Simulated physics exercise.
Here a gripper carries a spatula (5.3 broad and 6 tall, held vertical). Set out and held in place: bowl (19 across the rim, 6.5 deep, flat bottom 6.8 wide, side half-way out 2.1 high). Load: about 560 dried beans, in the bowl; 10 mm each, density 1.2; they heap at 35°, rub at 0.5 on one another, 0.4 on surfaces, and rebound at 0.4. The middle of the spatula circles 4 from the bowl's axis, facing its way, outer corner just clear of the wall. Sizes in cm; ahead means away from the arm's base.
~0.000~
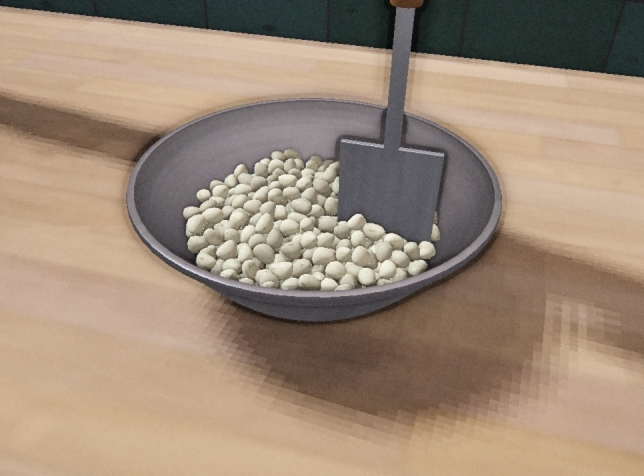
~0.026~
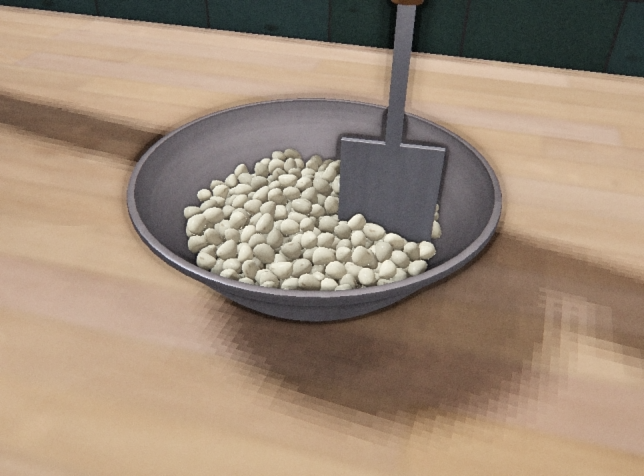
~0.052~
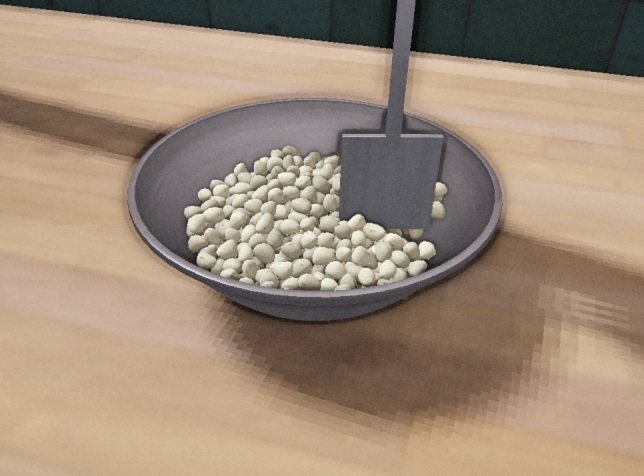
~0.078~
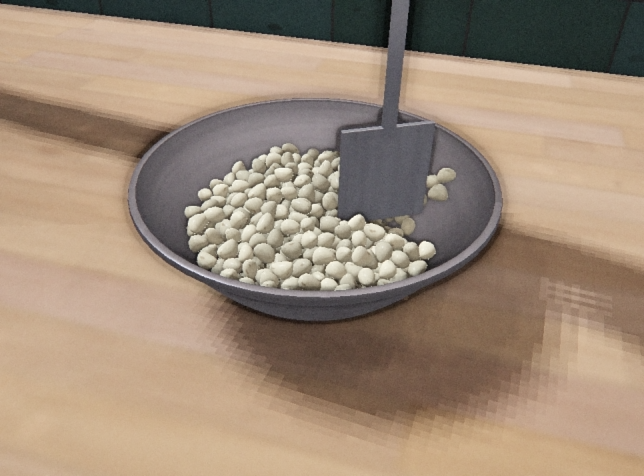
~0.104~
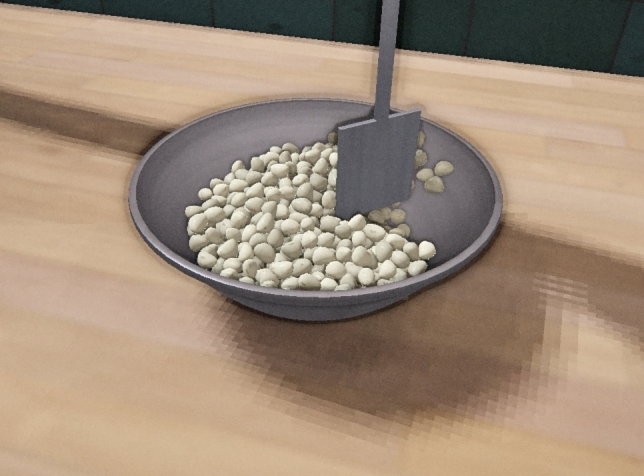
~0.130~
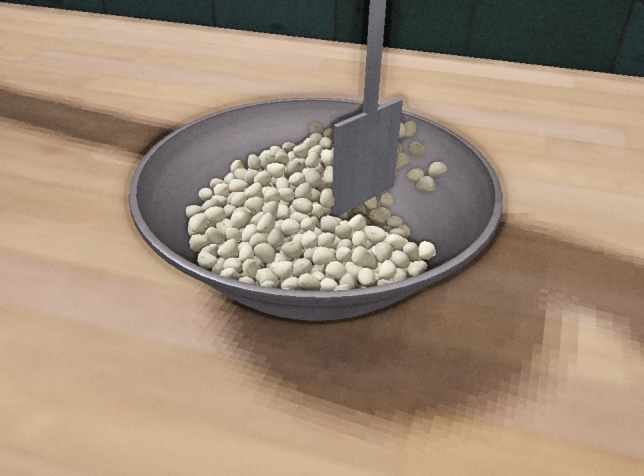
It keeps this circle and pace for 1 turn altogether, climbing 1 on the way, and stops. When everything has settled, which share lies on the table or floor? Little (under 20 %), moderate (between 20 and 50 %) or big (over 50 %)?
A little share, under 20 %, ends on the table or floor.
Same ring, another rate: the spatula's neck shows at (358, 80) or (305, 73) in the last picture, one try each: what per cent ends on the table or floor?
About 20 and 30 per cent.
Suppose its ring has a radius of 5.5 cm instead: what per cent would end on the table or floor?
It would be near 0 per cent.
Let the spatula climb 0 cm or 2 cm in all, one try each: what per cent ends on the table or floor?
Some 15 and 10 per cent.
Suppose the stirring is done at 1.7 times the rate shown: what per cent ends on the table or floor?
Some 25 per cent.
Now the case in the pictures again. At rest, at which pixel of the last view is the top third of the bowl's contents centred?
At about (385, 207).
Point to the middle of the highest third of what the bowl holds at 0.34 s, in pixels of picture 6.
At about (219, 193).
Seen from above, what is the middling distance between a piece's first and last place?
Some 5 cm.
By 0.34 s, 175° round, highest piece 9 above the table; 552 in the bowl, 8 in flight or on the tool.
By 0.56 s, 291° round, highest piece 9 above the table; 517 in the bowl, 32 on the table or floor, 11 in flight or on the tool.
By 0.87 s, 0° round, highest piece 7 above the table; 503 in the bowl, 57 on the table or floor.
By 1.57 s, 0° round, highest piece 7 above the table; 503 in the bowl, 57 on the table or floor.
Final count, 503 in the bowl, 57 on the table or floor. That is 10 % on the table or floor.
